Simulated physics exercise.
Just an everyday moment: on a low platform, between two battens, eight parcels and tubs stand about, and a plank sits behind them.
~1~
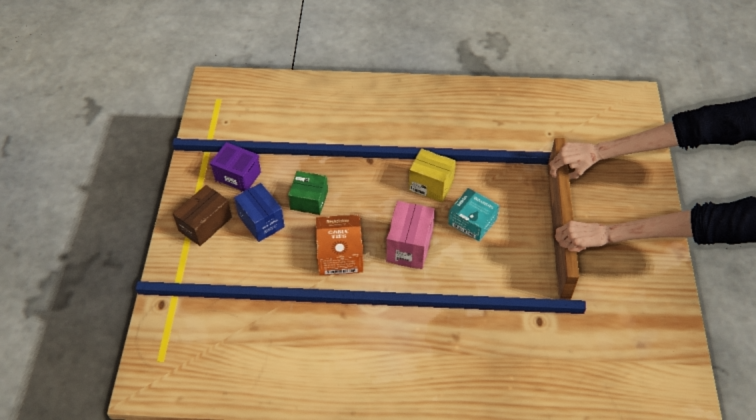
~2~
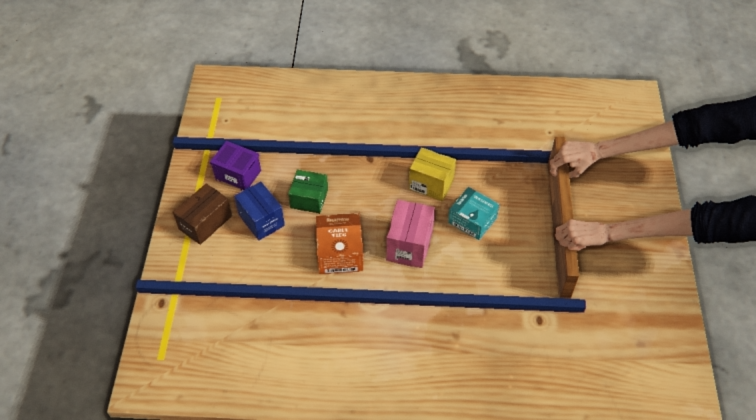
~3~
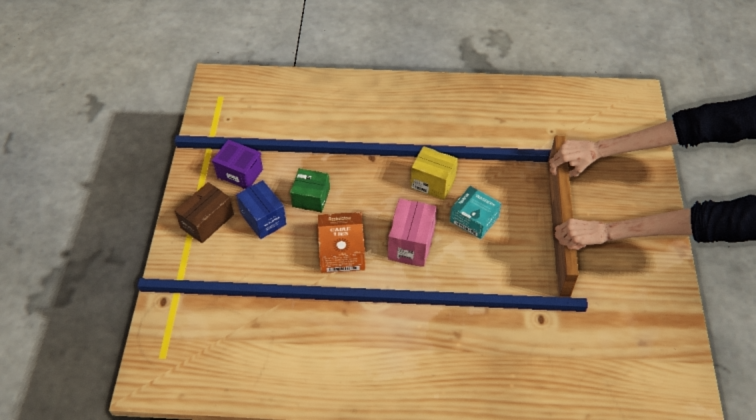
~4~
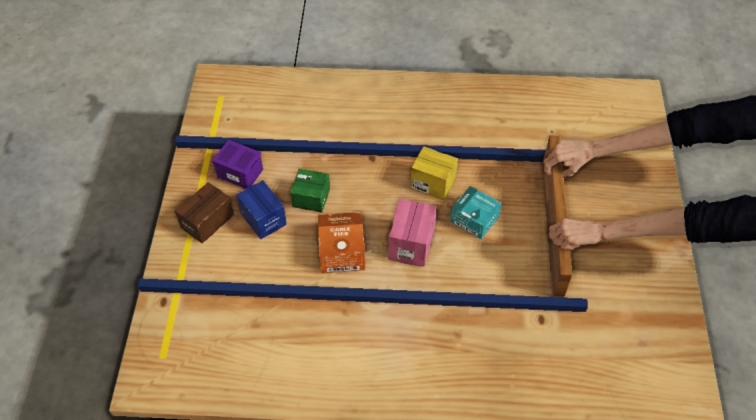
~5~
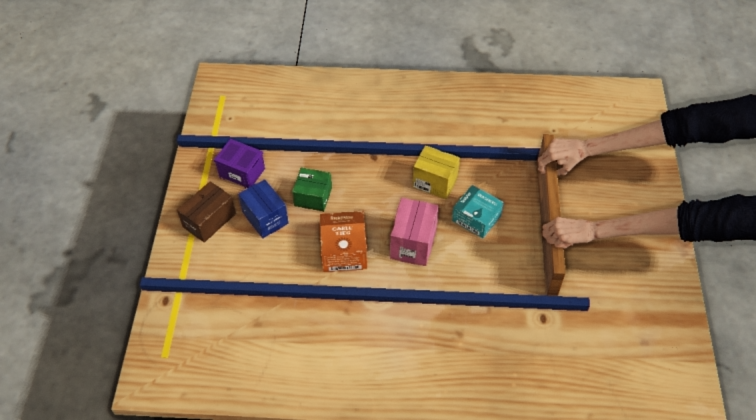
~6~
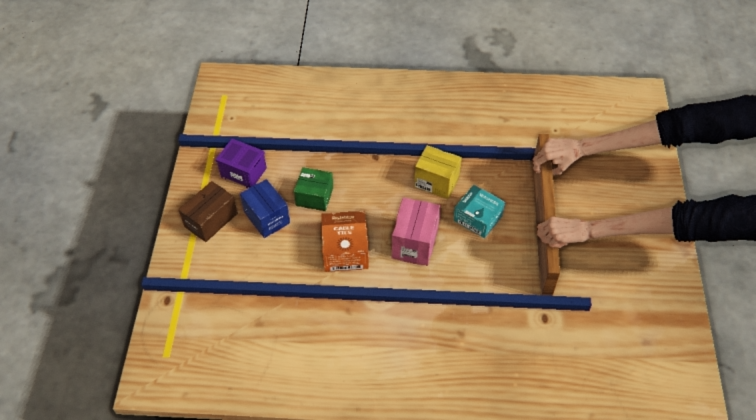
Two hands in dark sleeves hold an upright wooden plank at the right of a low wooden platform on a grey floor, seen from above. Between two blue battens stand eight boxes: brown, purple and blue near a yellow tape line at left, green and orange mid-way, then pink, yellow and turquoise. The hands slide the plank slightly left without touching the boxes, which stay put, while the view drifts very slightly.
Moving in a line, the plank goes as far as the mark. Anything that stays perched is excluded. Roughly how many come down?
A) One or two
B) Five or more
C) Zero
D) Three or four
The answer is B.
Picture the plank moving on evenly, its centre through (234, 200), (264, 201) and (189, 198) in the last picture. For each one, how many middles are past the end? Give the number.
2, 1 and 5.
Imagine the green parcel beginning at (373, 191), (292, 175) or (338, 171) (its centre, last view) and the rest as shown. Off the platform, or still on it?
Taking the places in order, it falls away, then falls away, then falls away.
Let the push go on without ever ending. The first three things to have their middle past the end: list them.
First the brown box, next the blue parcel, last the orange box.
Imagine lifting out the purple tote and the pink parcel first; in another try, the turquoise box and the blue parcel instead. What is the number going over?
First 3, then 4.
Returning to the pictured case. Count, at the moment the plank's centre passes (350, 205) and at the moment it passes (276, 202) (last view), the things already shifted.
Counts: 6, 8.
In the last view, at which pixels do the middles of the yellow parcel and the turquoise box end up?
I'd put one at around (185, 168) and the other at around (180, 197).
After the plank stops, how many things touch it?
It ends up touching 3.
Early on, none off yet; brown box at rest near (209, 211); purple tote at rest near (242, 164); blue parcel at rest near (265, 209).
A while later, none off yet; brown box at rest near (208, 211); purple tote at rest near (242, 164); blue parcel travelled a little near (254, 203).
Further along, none off yet; brown box leaning a little near (144, 218); purple tote travelled about its own width near (214, 156); blue parcel travelled well along near (177, 197).
Finally, the number that fall off is five or more; lost, orange box, green parcel, blue parcel, purple tote and brown box.
